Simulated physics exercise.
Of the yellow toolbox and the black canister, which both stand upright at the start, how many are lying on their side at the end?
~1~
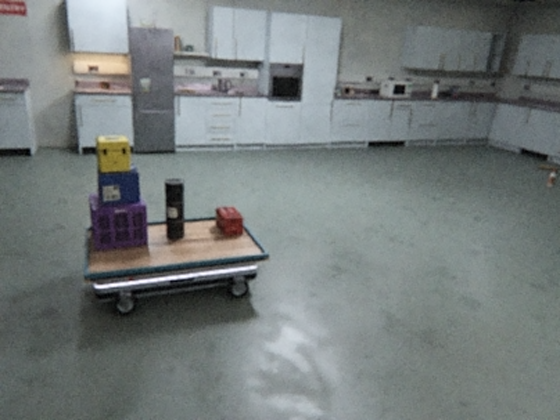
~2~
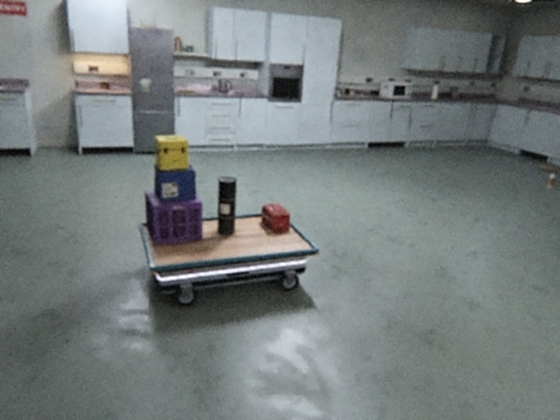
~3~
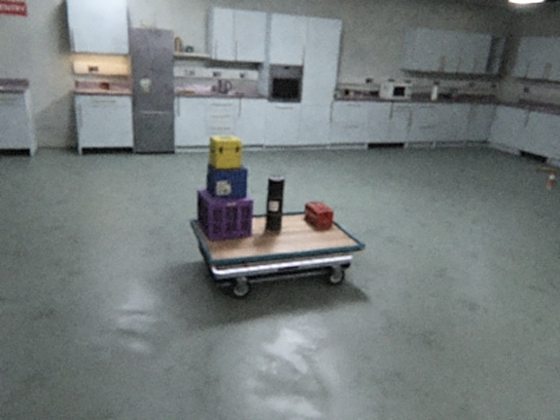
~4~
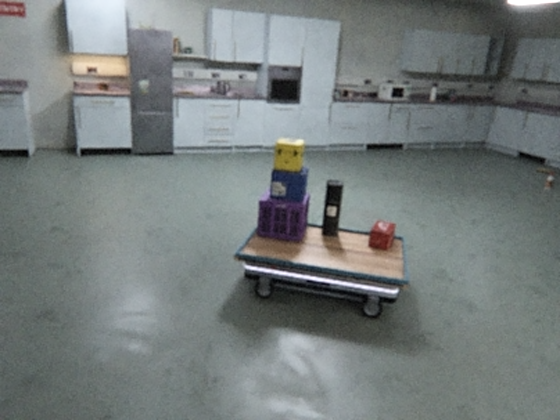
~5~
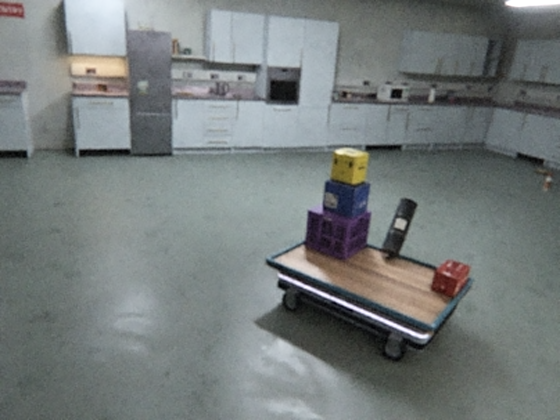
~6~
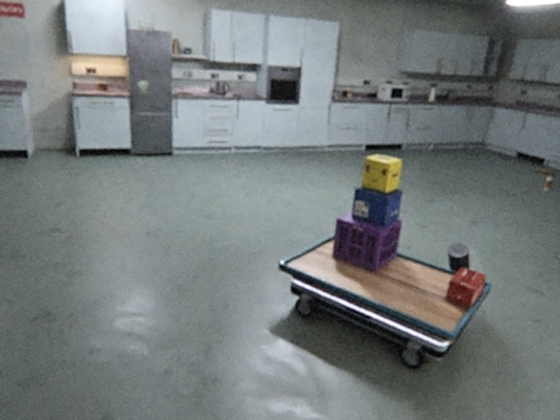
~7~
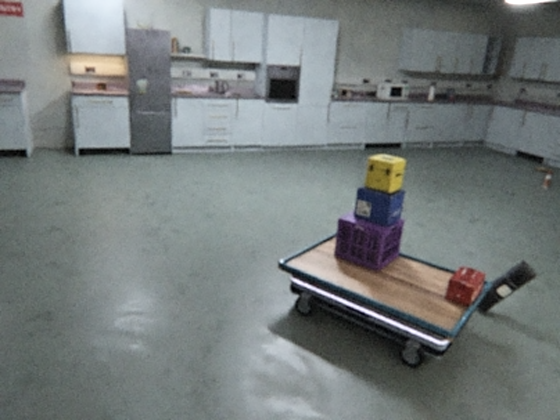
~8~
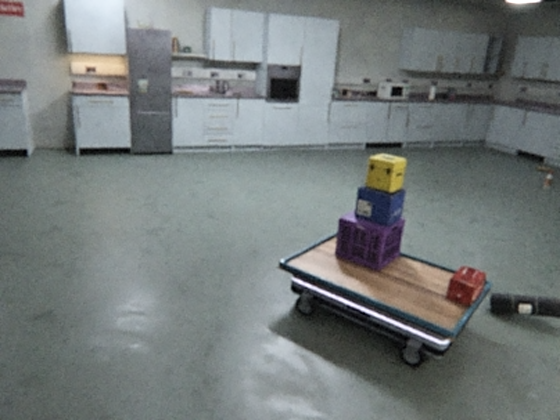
One of them is, the black canister, which lies on its side beside the cart while the yellow toolbox stays upright on top of the stack.
At first, a flat cart stands out on the grey floor of a large kitchen, carrying a purple crate, a blue parcel and a yellow toolbox in a stack, with an upright black canister and a small red parcel beside them. The cart rolls to the right, then swings around toward the viewer. As it turns, the canister leans over and tumbles past the red parcel off the far right edge. The cart comes to a stop with the stack still standing and the red parcel near the deck's corner. Finally, the canister lies on its side on the floor.
